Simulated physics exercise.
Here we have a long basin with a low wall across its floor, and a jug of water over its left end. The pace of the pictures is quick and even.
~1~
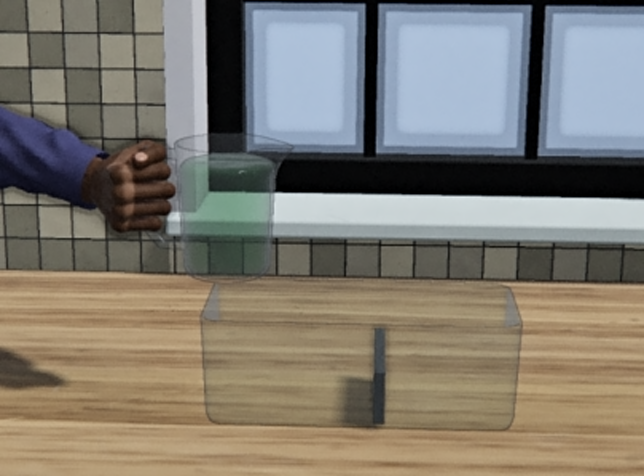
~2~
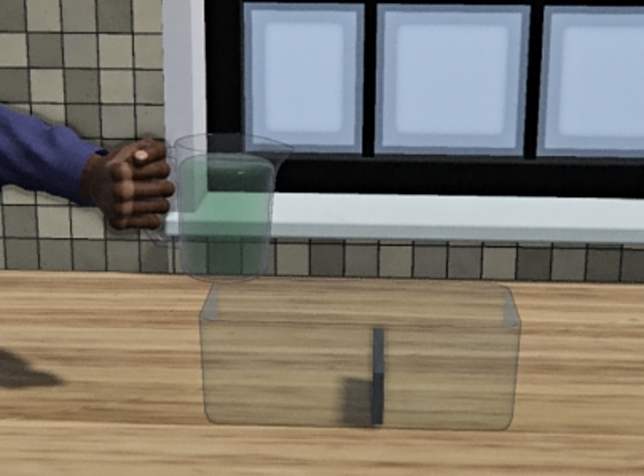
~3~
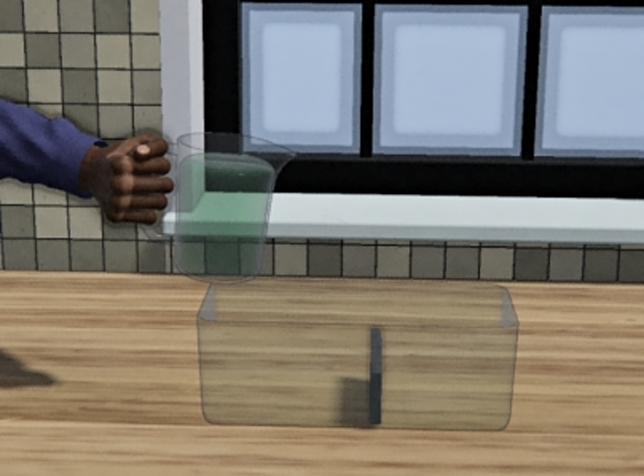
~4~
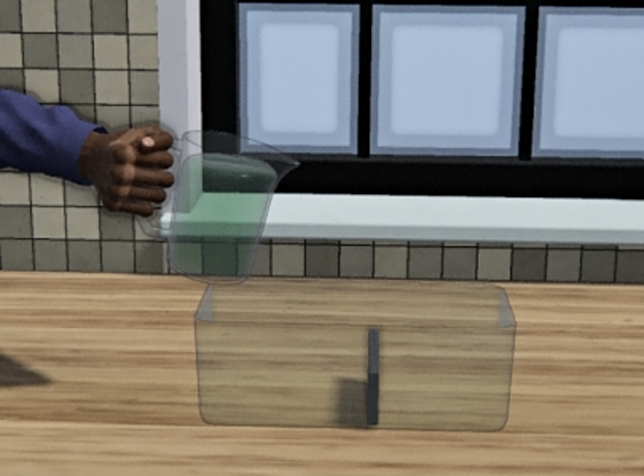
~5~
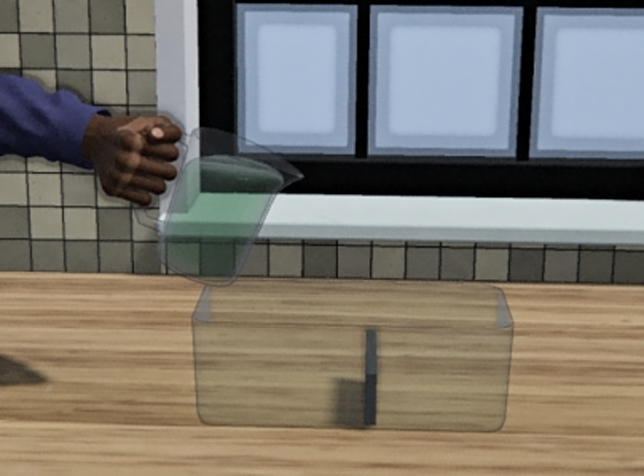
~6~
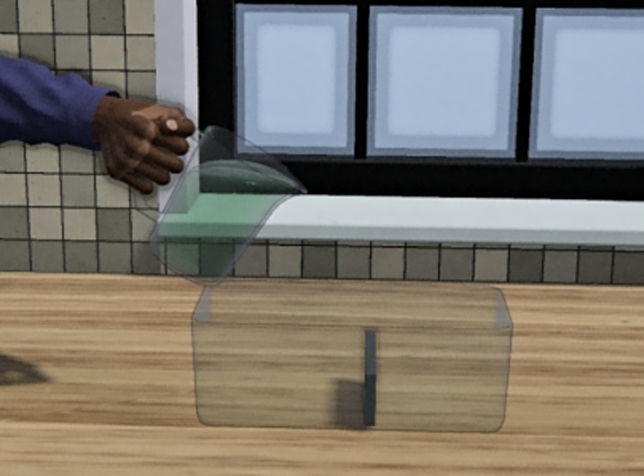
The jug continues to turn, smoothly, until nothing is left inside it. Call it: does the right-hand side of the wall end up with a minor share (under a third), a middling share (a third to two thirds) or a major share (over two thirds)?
The right side gets a minor share.
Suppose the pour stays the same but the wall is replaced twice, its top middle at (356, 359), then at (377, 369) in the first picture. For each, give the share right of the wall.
Result: 55 % first, 20 % second.
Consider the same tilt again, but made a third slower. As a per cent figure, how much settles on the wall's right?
Some 5 per cent.
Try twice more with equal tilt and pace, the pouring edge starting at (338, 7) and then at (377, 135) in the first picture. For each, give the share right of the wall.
In turn 90 and 95 in a hundred.
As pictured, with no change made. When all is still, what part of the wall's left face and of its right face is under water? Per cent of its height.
The left side sits at 50 per cent and the right side at 0.
A moment on, the jug is tipped on its side and 67 per cent is still to pour, 15 is left of the wall and 2 right of it.
Next, the jug is tipped on its side and 31 per cent is still to pour, 53 is left of the wall and 3 right of it.
Then the jug is tipped on its side and 12 per cent is still to pour, 79 is left of the wall and 4 right of it.
Later the jug is tipped on its side and 4 per cent is still to pour, 87 is left of the wall and 5 right of it.
At rest 93 per cent lies left of the wall, 5 right of it and 2 outside.
